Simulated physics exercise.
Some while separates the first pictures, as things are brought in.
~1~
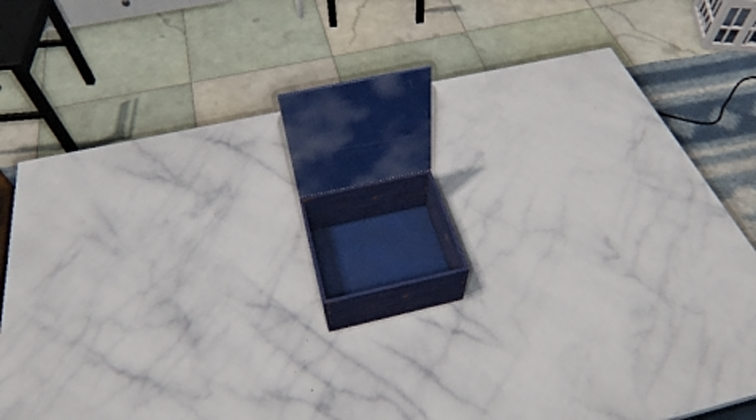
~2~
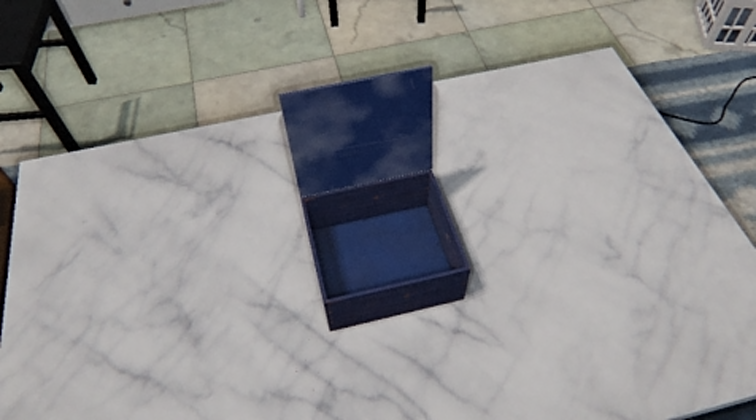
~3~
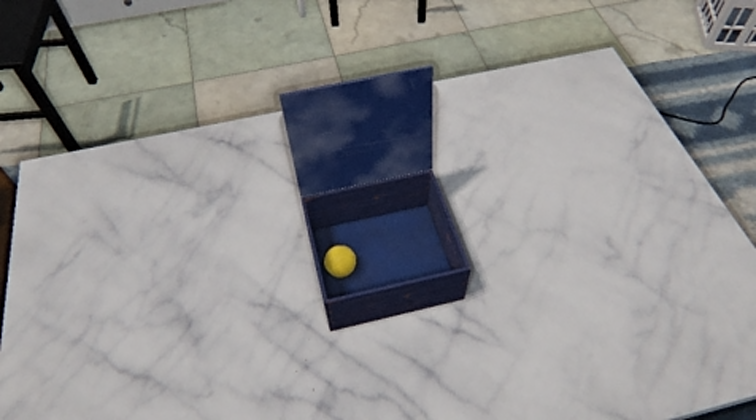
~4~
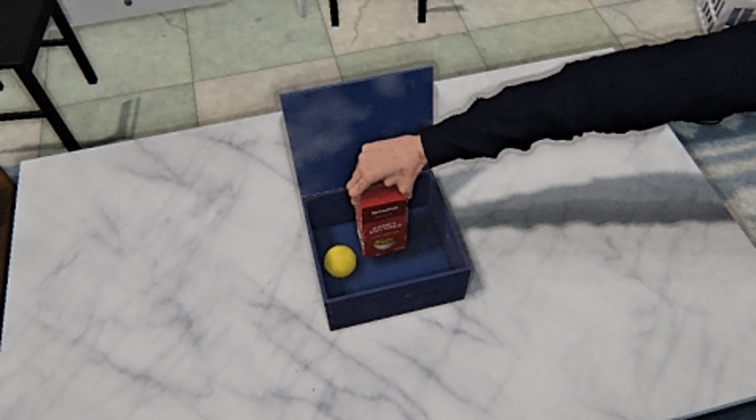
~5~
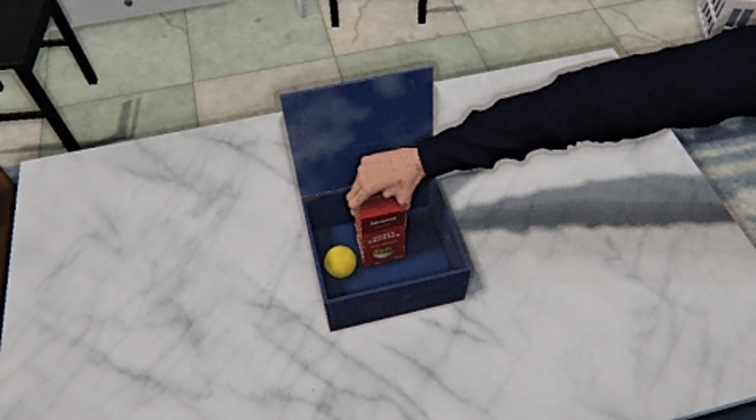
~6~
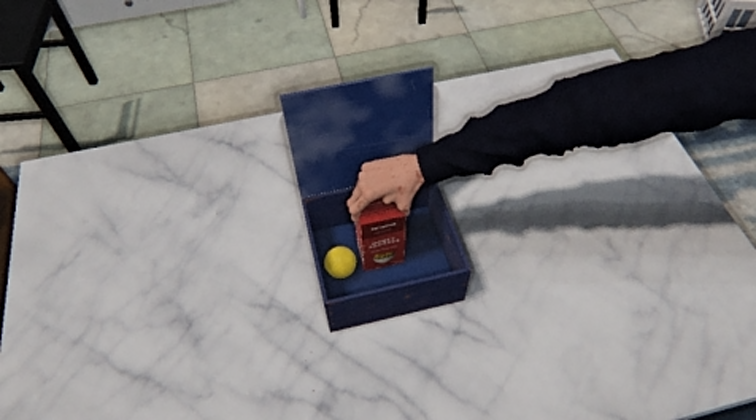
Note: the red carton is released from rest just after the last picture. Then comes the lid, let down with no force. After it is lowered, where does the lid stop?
It stops short of closing.
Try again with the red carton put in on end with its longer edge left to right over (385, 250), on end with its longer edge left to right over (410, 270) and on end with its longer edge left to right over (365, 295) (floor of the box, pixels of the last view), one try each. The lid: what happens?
Well, first time it won't go down, second time it won't go down, and third time it won't go down.
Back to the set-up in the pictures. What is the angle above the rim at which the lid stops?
Angle above rim: About 40°.
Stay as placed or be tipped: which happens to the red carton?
Observation: The red carton keeps the set orientation.
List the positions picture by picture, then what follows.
In the first frame, the last thing is not in view yet.
In the second frame, the last thing is not in view yet.
In the third frame, the last thing is not in view yet; yellow lemon (340, 261).
In the fourth frame, on its way; red carton (382, 218); yellow lemon (340, 261).
In the fifth frame, on its way; red carton (380, 228); yellow lemon (340, 262).
In the sixth frame, in place under the hand; red carton (380, 233); yellow lemon (340, 262).
Then, 1.20 s after the last picture, lid starting down.
Then, 1.60 s after the last picture, lid 64° above the rim.
Then, 1.80 s after the last picture, lid 39° above the rim.
At rest, lid 39° above the rim; both in place. Seen from the same camera at the end, red carton near (380, 233).
